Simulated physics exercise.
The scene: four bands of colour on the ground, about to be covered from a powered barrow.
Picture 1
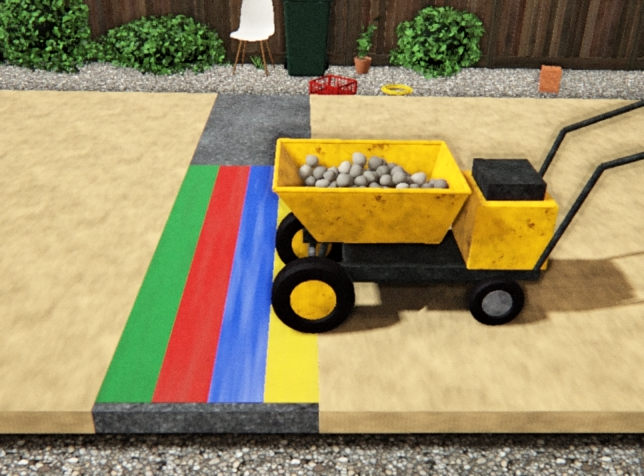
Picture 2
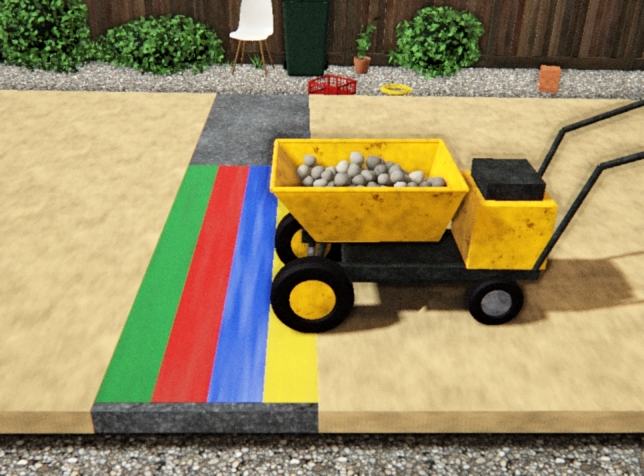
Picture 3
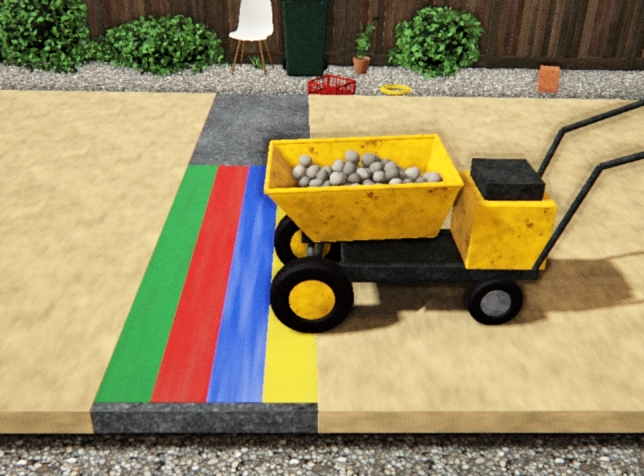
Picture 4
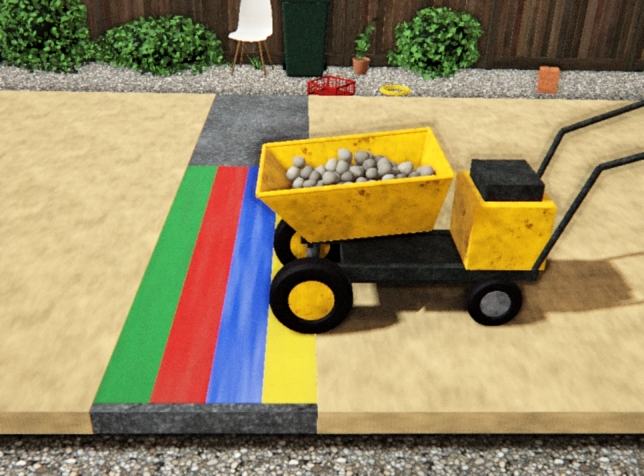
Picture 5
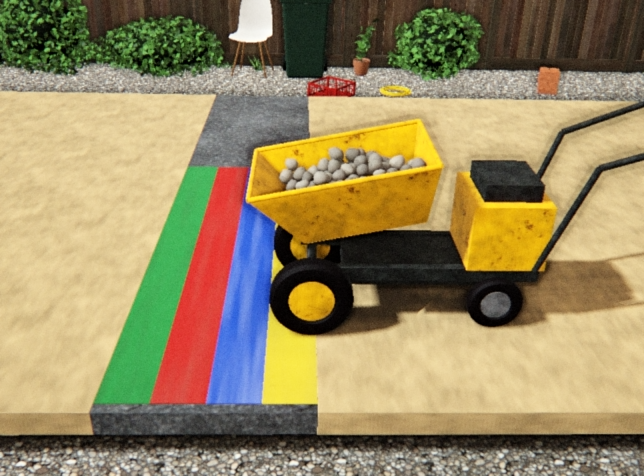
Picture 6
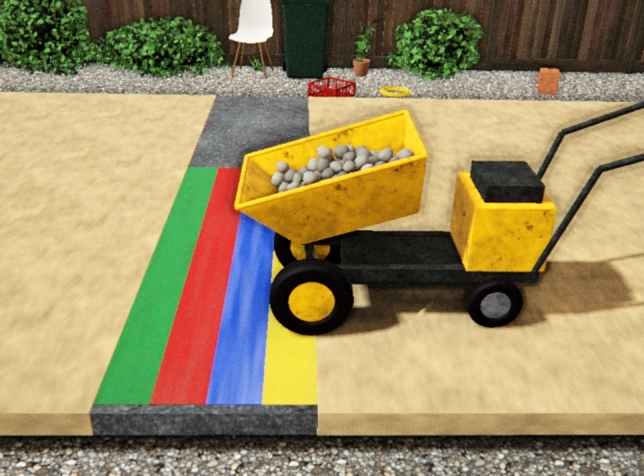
A yellow powered barrow with black wheels and a skip of grey pebbles stands right of centre on a sandy slab, seen from slightly above in a fenced yard. To its left lie green, red, blue and yellow strips, with shrubs, a white chair and a dark bin behind. The skip starts level, then tilts steadily leftward, its front lip lowering, while the wheels and camera stay essentially still.
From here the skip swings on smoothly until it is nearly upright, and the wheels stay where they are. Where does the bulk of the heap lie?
The green strip carries the most.
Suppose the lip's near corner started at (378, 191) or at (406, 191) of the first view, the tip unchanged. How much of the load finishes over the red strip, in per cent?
About 20 and 10 per cent.
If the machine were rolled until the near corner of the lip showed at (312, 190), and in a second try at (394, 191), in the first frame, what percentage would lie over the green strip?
First some 30, then 10 per cent.
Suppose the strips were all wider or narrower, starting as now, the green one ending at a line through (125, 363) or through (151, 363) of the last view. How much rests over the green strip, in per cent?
The first gives 40 %, the second 20 %.
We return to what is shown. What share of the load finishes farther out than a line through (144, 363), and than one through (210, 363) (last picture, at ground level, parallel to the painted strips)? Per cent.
First some 50, then 70 per cent.
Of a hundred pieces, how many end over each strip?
Yellow strip: 0 %, blue strip: 0 %, red strip: 15 %, green strip: 35 %.
Soon, skip tipped steeply; all in the skip.
A while on, skip tipped right over; most in the skip; a stray few over the red strip; about a quarter over the green strip; a stray few off the paint.
Towards the end, skip tipped right over; about a third in the skip; a small part over the red strip; about a third over the green strip; about a quarter off the paint.
Finally, skip tipped right over; about a quarter in the skip; none over the yellow strip; none over the blue strip; a small part over the red strip; about a third over the green strip; about a quarter off the paint.
